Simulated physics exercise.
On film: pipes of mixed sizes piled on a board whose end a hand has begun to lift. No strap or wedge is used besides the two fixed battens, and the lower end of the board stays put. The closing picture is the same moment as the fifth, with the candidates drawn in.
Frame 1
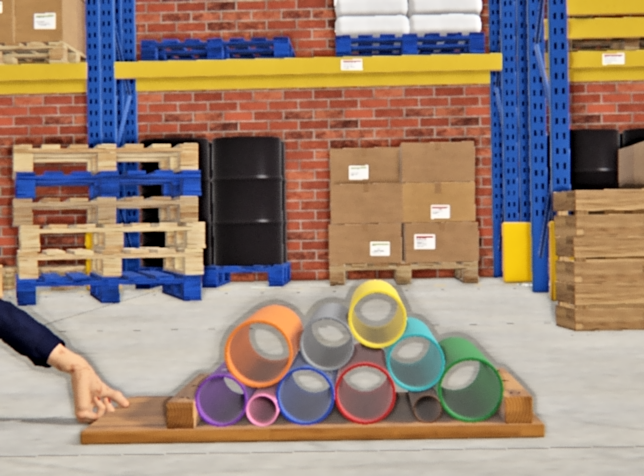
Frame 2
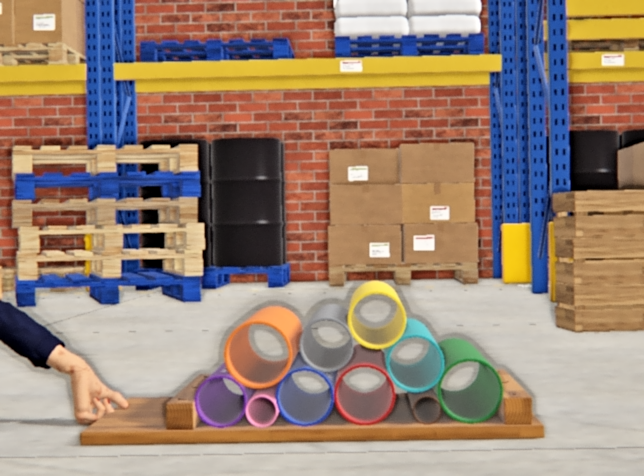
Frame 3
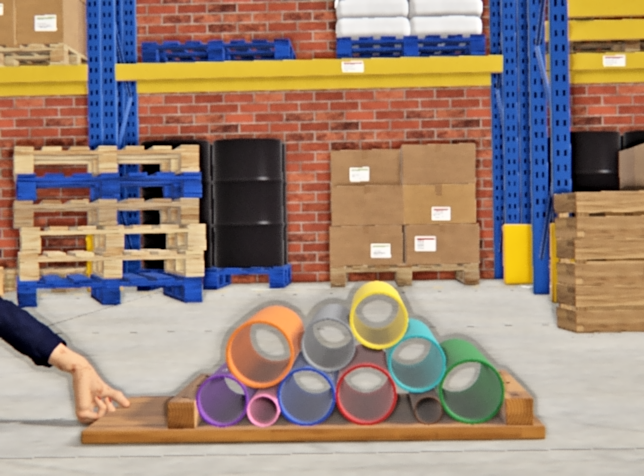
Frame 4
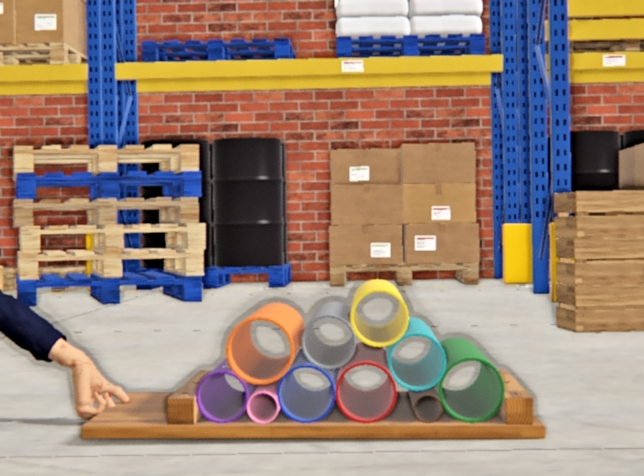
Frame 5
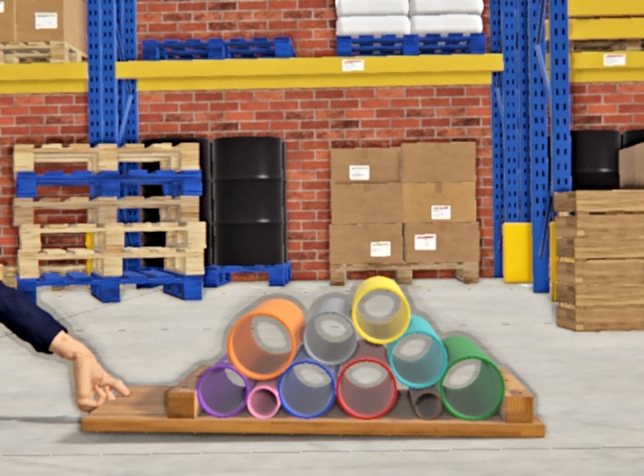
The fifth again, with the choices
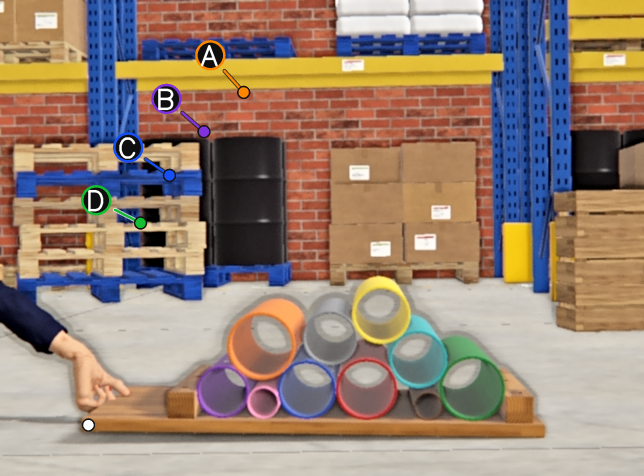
A hand at the left end of a wooden board barely moves, while the stacked pipes of mixed sizes and colours on the board stay almost still, shifting only very slightly, in a warehouse with pallets, barrels and boxes behind.
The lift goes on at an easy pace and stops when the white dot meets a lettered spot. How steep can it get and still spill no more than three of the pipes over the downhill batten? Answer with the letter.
Stop at B.
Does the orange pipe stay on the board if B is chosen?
The orange pipe: Yes.
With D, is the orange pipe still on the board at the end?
Yes, with D.
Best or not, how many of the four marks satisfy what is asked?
Three of them.
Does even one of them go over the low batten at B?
Yes, at B.
On the copy, A at (243, 92); B at (204, 132); C at (170, 176); D at (141, 223); the white dot at (88, 425).
On B. First, board at 21°.
Then, board at 41°.
Finally, board at 42°, three over the low batten (turquoise, grey, yellow).
By contrast, A four over the low batten (orange, turquoise, grey, yellow); C two over the low batten (turquoise, yellow); D none over the low batten.
